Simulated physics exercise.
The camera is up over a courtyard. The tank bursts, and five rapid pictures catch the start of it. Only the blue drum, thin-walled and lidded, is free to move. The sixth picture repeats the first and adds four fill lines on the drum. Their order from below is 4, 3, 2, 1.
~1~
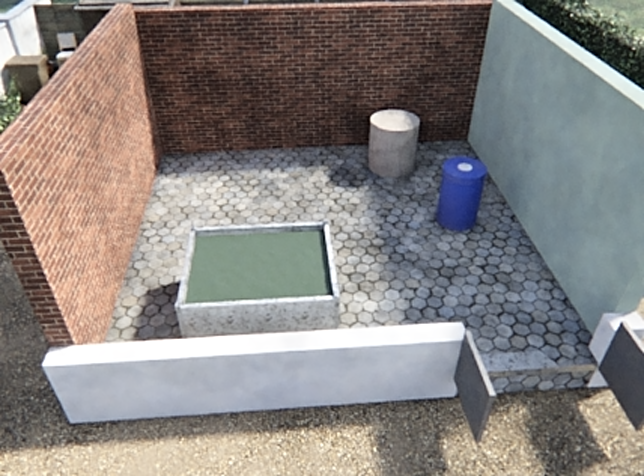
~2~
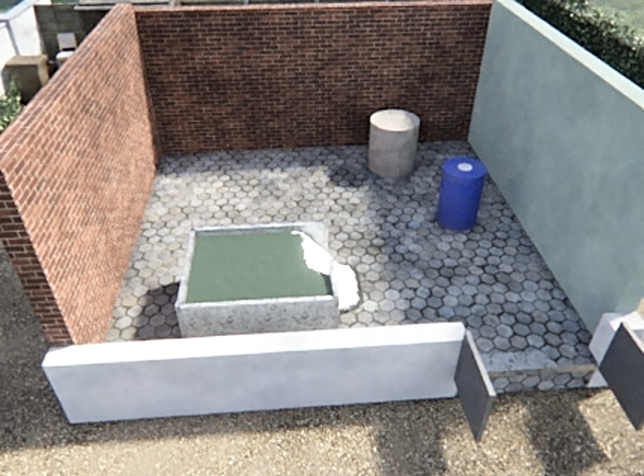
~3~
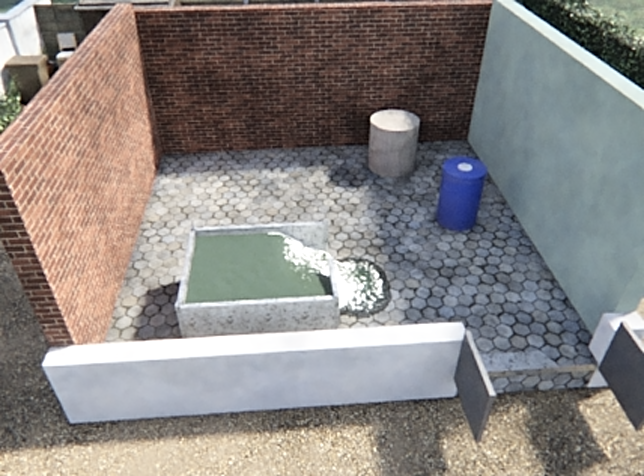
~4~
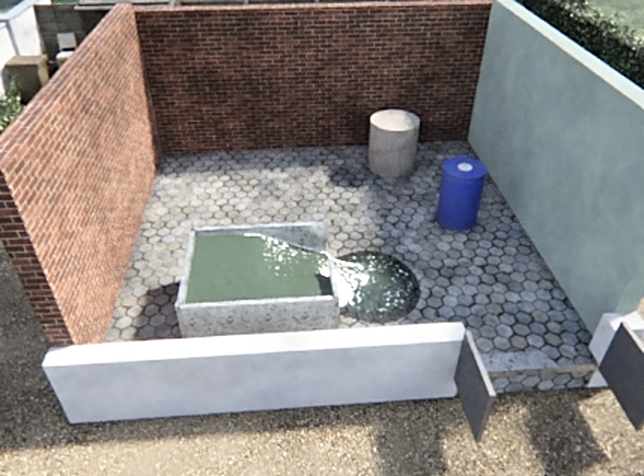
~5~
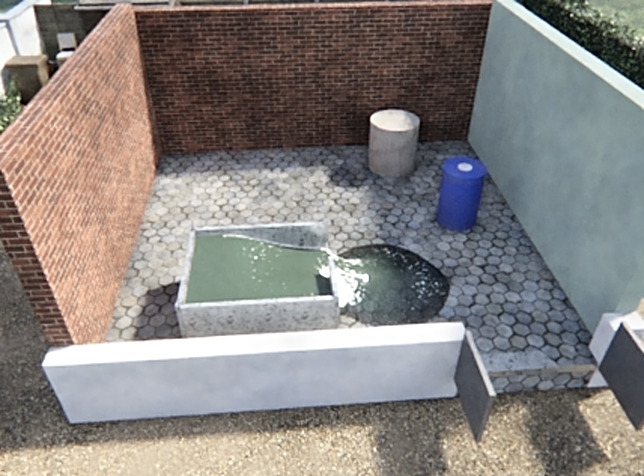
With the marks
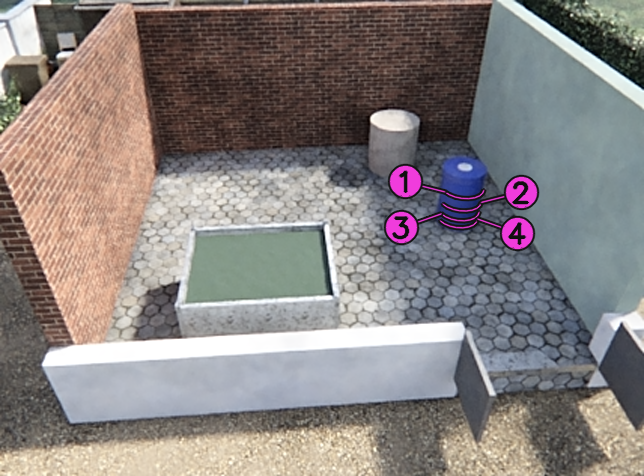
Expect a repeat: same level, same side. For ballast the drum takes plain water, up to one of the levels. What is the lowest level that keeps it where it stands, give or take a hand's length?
Use level 3.
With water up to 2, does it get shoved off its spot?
No, not at all.
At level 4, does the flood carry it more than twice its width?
Yes, it does.
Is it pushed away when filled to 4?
Yes.
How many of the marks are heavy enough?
Three of them.
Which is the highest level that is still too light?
That would be 4.
On the marked copy, 1 at (468, 198); 2 at (466, 211); 3 at (464, 220); 4 at (462, 227); from the bottom up 4, 3, 2, 1.
For level 1, it does not move.
For level 2, it does not move.
For level 3, it does not move.
For level 4, it is pushed about 4 times its own width away.
